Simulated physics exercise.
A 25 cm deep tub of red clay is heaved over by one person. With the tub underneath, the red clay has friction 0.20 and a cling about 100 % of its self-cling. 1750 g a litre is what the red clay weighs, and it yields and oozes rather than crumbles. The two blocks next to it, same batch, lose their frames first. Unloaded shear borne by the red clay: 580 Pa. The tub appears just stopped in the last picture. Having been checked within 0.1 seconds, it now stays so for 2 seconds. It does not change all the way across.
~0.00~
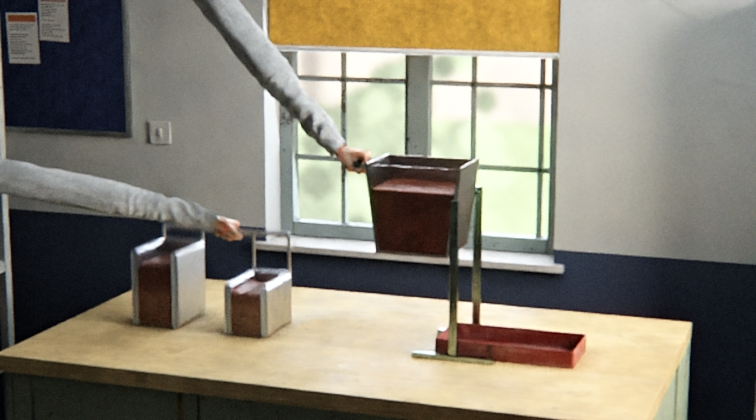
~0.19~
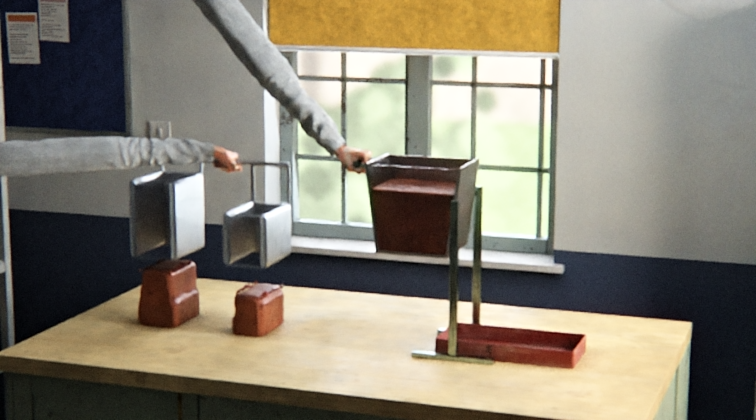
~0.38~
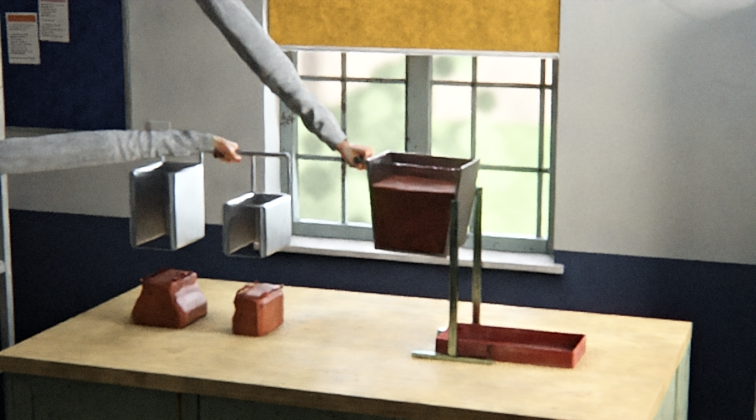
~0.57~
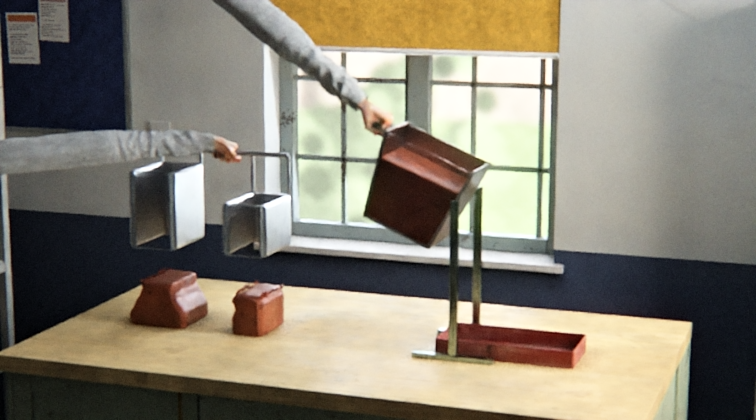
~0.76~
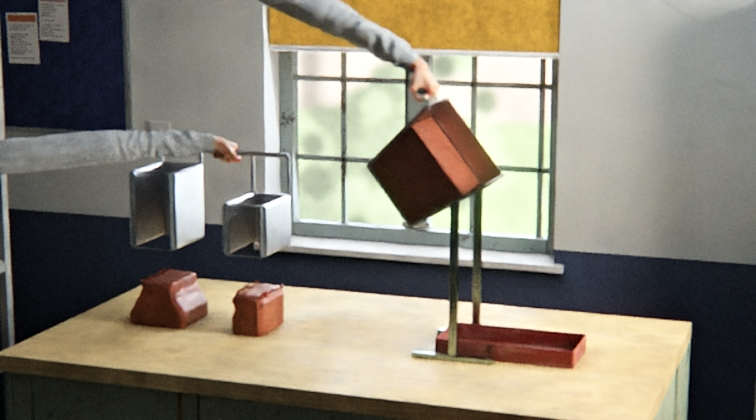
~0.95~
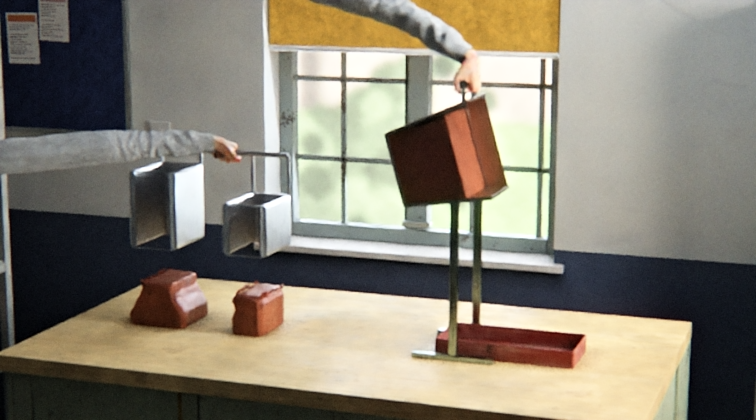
Windowside table, one hand lifting metal casings off two red clay blocks, the left sagging, then another tilting a clay-filled tub rightward.
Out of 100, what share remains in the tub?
100 out of 100.
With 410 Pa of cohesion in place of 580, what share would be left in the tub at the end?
Around 95 per cent.
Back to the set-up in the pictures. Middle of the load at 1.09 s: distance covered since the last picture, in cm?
The change is near 1 cm.
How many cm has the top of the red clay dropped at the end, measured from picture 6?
The top ends up some 4 cm below its level in the last picture.
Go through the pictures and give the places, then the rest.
Handle-side rim at (368, 164), tilt 0 degrees; top of the red clay at (373, 189); blocks stand 20 cm, 13 cm (left to right), in the first frame.
Handle-side rim at (368, 164), tilt 0 degrees; top of the red clay at (373, 189); blocks stand 18 cm, 13 cm (left to right), in the second frame.
Handle-side rim at (369, 161), tilt 2 degrees; top of the red clay at (375, 186); blocks stand 15 cm, 13 cm (left to right), in the third frame.
Handle-side rim at (387, 132), tilt 23 degrees; top of the red clay at (381, 159); blocks stand 14 cm, 13 cm (left to right), in the fourth frame.
Handle-side rim at (429, 106), tilt 52 degrees; top of the red clay at (412, 128); blocks stand 14 cm, 13 cm (left to right), in the fifth frame.
Handle-side rim at (466, 104), tilt 74 degrees; top of the red clay at (444, 118); blocks stand 14 cm, 13 cm (left to right), in the sixth frame.
After 1.09 s, the tub is at 74 degrees and holds 100 %.
After 1.26 s, the tub is at 74 degrees and holds 100 %.
After 1.43 s, the tub is at 74 degrees and holds 100 %.
After 1.60 s, the tub is at 74 degrees and holds 100 %.
After 2.95 s, at the end, the tub is at 74 degrees and holds 100 %.
